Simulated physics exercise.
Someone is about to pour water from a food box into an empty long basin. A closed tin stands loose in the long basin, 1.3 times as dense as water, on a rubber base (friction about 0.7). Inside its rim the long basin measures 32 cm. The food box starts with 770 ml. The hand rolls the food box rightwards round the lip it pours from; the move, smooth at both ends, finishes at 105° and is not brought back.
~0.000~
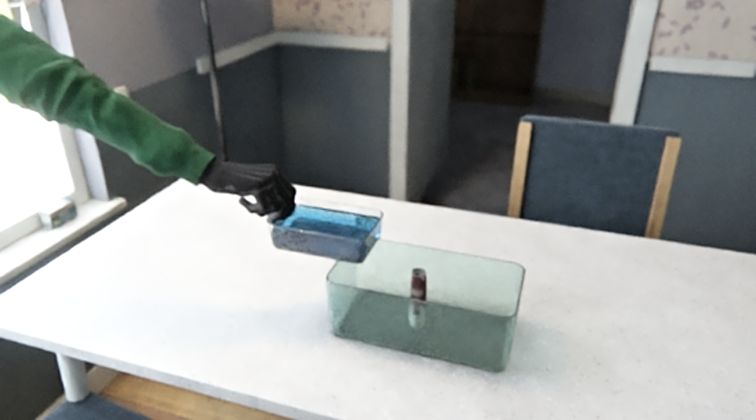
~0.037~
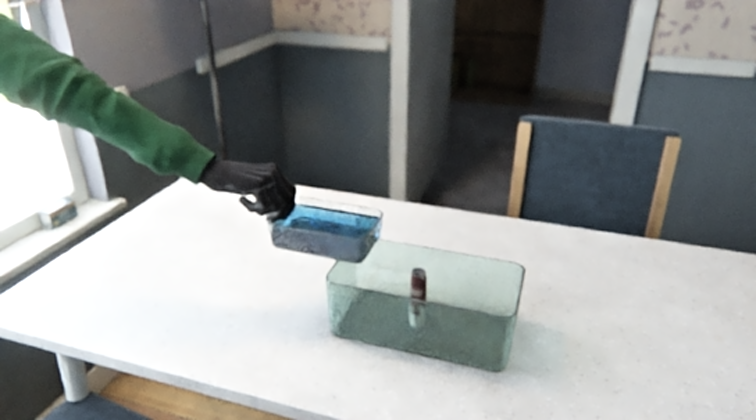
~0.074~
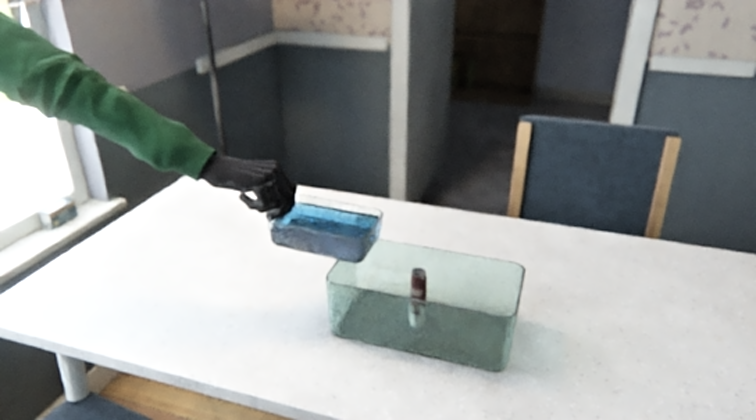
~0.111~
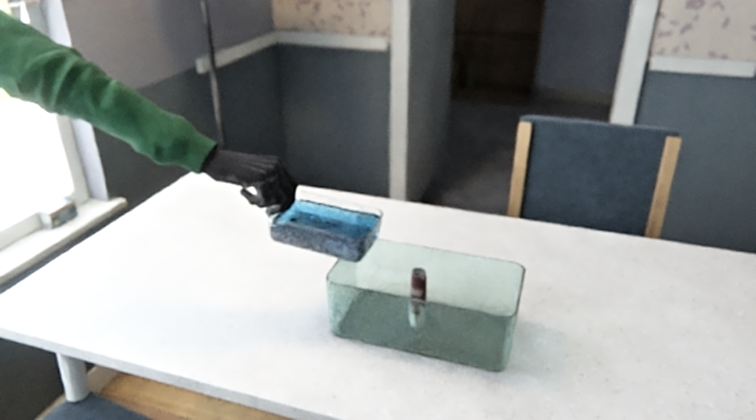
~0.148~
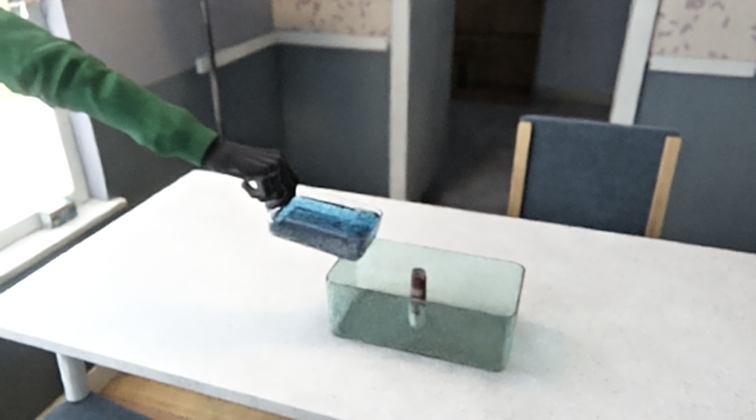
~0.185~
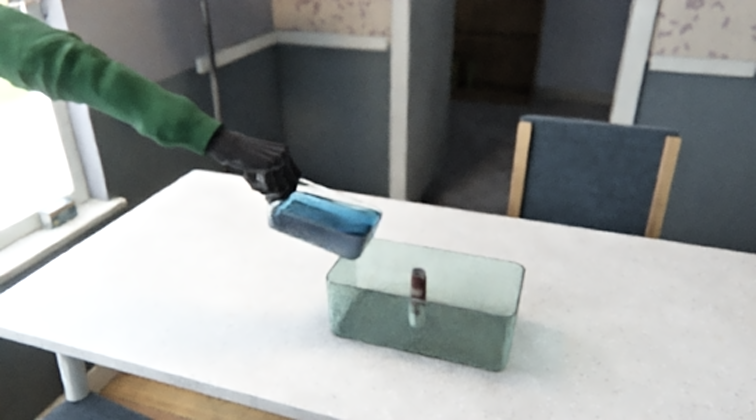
Black-gloved hand in a green sleeve slowly tilting a clear box of blue water rightwards above a greenish basin holding a small object.
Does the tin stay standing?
It remains upright.
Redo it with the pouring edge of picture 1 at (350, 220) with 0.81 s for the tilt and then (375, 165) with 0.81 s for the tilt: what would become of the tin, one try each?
First it topples; then it remains upright.
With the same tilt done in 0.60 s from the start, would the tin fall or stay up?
The tin remains upright.
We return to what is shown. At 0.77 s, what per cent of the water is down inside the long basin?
About 92 per cent.
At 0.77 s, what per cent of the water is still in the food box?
About 0 per cent.
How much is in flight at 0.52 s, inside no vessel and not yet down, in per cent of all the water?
Some 56 per cent.
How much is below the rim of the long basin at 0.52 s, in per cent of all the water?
Near 18 in a hundred.
Then, 0.52 s in, the tilt is 76° and 27 per cent is still to pour; the tin stands where it began.
Then, 0.77 s in, the tilt is 104° and 0 per cent is still to pour; the tin stands where it began.
Then, 1.03 s in, the tilt is 105° and 0 per cent is still to pour; the tin stands where it began.
Then, 1.31 s in, the tilt is 105° and 0 per cent is still to pour; the tin stands where it began.
Finally, the tin stands where it began.
